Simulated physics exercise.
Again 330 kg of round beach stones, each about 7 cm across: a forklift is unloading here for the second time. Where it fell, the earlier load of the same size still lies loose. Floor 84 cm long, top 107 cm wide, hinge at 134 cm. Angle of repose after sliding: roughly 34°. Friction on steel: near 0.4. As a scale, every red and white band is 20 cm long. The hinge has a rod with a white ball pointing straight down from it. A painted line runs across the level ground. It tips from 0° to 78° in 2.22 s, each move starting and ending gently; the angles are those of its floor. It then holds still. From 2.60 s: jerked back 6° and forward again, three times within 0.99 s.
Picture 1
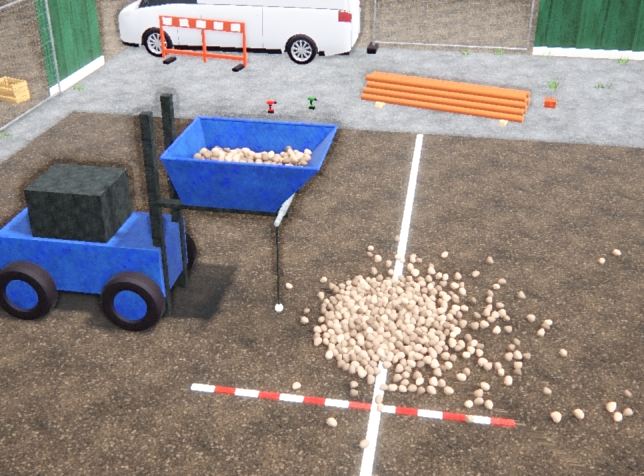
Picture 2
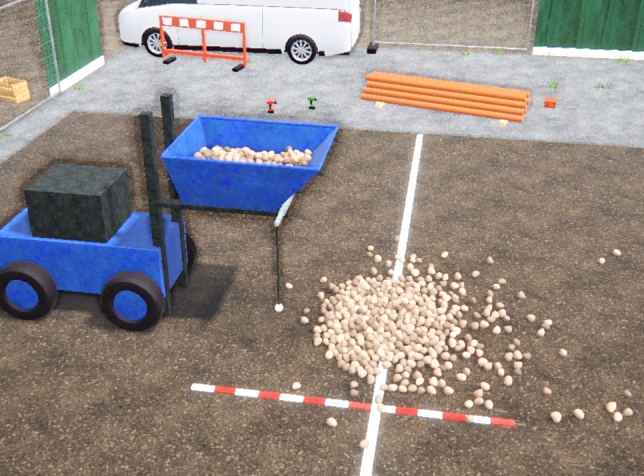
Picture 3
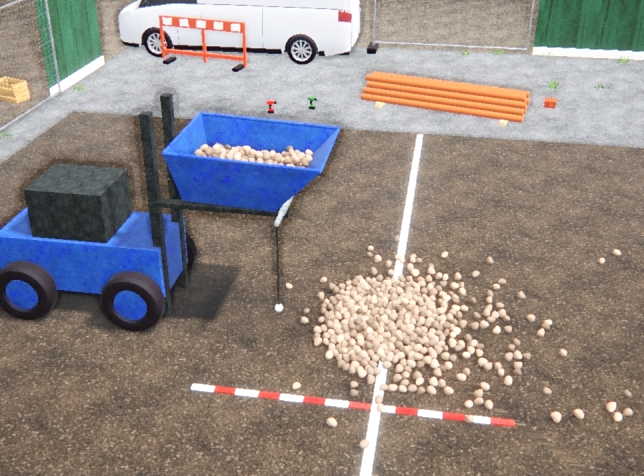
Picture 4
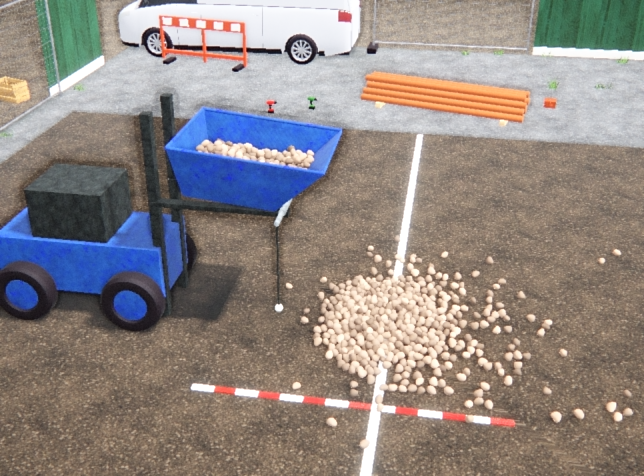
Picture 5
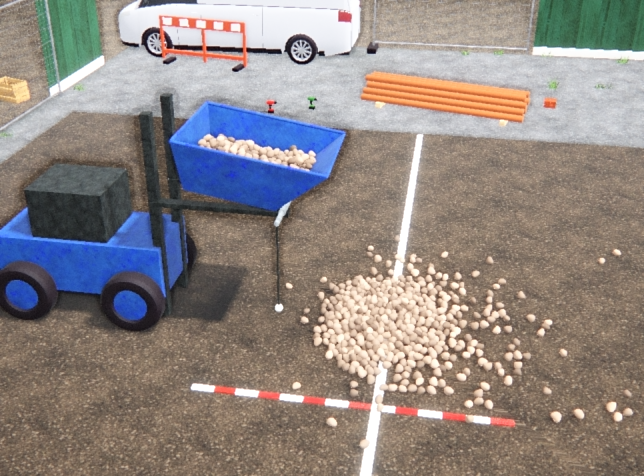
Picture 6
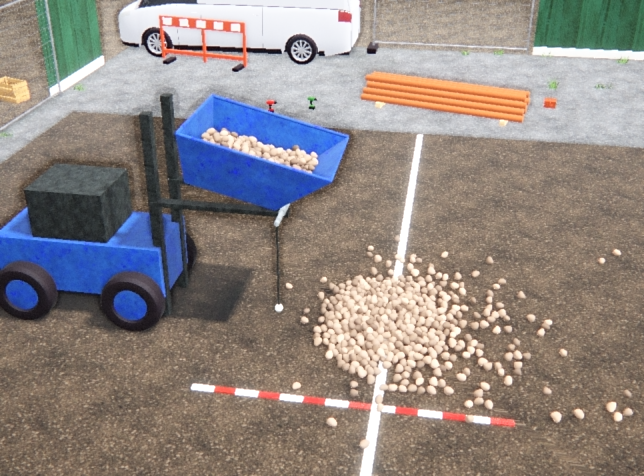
A blue skip holding round pale stones, raised on the dark mast of a blue forklift at left, starts level and tilts gradually down toward the right, its rear end lifting. Seen from above by a still camera, a loose heap of similar stones lies across a white line on brown ground, beside a red-and-white pole. Behind stand a white vehicle, an orange-and-white barrier and stacked orange pipes, all motionless.
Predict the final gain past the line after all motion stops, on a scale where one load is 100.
91.
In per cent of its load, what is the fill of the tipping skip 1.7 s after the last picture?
It holds some 25 percent.
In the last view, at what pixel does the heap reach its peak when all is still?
Pretty much at (414, 309), give or take.
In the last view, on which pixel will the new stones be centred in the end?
Middle: Approx. (432, 320) px.
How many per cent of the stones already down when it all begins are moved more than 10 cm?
About 25 %.
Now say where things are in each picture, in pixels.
In the first frame, the tipping skip is at 0°, its lip at (318, 170); the top of the load is at (273, 158). The earlier load is highest near (376, 310), 15 cm above ground level, 50 % short of the line, 50 % past the line.
In the second frame, the tipping skip is at 1°, its lip at (319, 170); the top of the load is at (260, 158).
In the third frame, lip at (321, 171), floor tilted 3°, highest stones at (229, 153).
In the fourth frame, the tipping skip is at 5°, its lip at (324, 174); the top of the load is at (213, 149).
In the fifth frame, the tipping skip is at 9°, its lip at (327, 177); the top of the load is at (214, 143).
In the sixth frame, the tipping skip is at 14°, its lip at (331, 181); the top of the load is at (218, 137).
Then, 1.1 s after the last picture the floor is at 66°; in per cent of one load, 100 in the tipping skip, 50 short of the line, 50 past the line; the foremost stones are at (638, 358).
Then, 1.7 s after the last picture the floor is at 78°; in per cent of one load, 23 in the tipping skip, 75 short of the line, 101 past the line; the foremost stones are at (638, 358).
Then, 3.4 s after the last picture the floor is at 78°; in per cent of one load, 0 in the tipping skip, 58 short of the line, 141 past the line; the foremost stones are at (638, 358).
Then, 6.0 s after the last picture the floor is at 78°; in per cent of one load, 0 in the tipping skip, 58 short of the line, 141 past the line; the foremost stones are at (638, 358). Net gain past the line, 91.
